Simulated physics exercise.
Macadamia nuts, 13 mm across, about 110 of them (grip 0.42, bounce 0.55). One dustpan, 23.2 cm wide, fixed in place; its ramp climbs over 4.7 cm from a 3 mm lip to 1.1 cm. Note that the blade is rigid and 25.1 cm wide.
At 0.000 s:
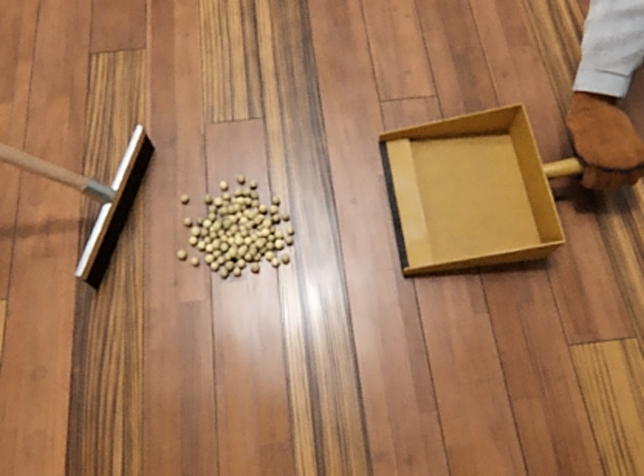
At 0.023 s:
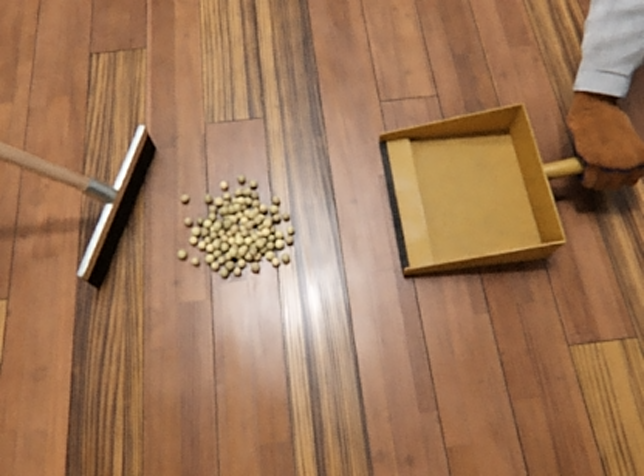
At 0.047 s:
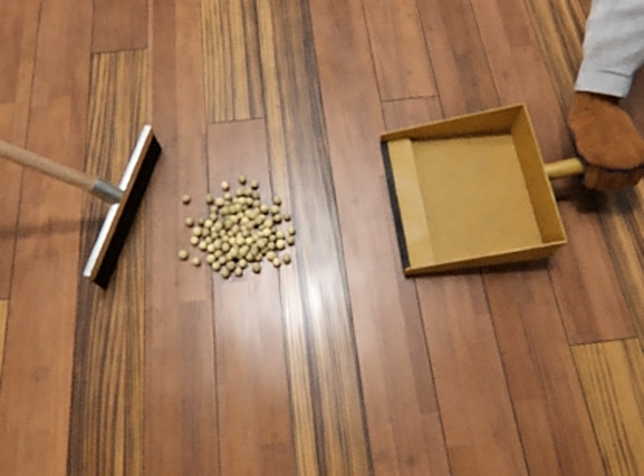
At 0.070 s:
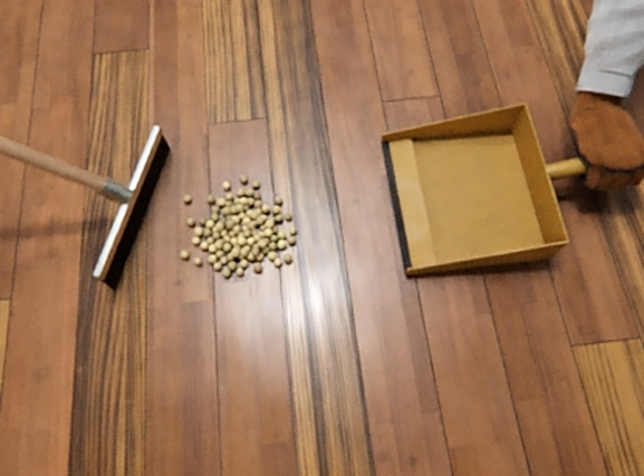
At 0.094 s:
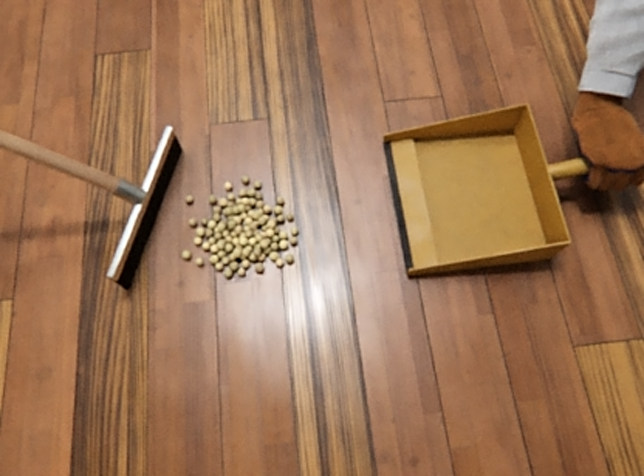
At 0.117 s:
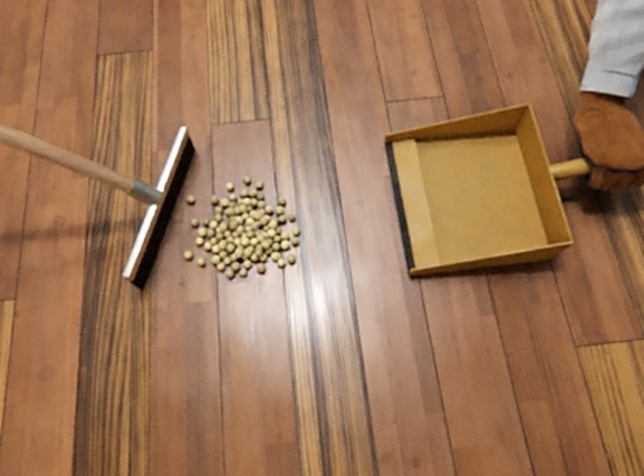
A hand in a brown glove, with a light grey sleeve, grips the handle of a tan dustpan at the right of a striped reddish-brown wooden floor, seen from above. A loose cluster of small, round, pale greenish-tan nuts lies left of centre, with a wooden-handled, straight-edged blade at far left. The blade slides a short way rightward, nearing the unmoved nuts, while the dustpan stays almost still.
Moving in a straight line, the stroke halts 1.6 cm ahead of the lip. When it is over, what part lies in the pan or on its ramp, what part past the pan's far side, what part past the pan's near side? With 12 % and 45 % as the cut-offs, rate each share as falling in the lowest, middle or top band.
Bands: Pan in the middle band; far side in the lowest band; near side in the middle band.
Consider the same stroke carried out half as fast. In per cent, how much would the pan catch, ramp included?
Roughly 5 in a hundred.
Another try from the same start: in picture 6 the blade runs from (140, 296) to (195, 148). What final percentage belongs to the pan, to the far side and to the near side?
That ends as pan 20, far 5, and near 55.
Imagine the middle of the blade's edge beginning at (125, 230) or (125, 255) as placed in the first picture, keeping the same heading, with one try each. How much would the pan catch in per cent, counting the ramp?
Close to 20 in a hundred, then close to 20 in a hundred.
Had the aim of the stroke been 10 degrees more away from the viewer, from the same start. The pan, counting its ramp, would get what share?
In that case around 15 per cent.
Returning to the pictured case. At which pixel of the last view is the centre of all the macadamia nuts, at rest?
(405, 251) or so.
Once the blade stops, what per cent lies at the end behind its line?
Roughly 0 percent of it.
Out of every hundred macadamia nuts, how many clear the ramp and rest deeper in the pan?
It comes to some 5 per cent.
After 0.30 s, middle of the blade 20 cm from the lip; 0 % over the lip, far side 0 %, near side 5 %.
Then, at 0.42 s, middle of the blade 10 cm from the lip; 0 % over the lip, far side 0 %, near side 20 %.
Then, at 0.67 s, middle of the blade 6 cm from the lip; 30 % over the lip, far side 0 %, near side 35 %.
In the end, at 1.6 s, pan 25 %, far side 0 %, near side 35 %, in front of the lip or behind the blade 40 %.
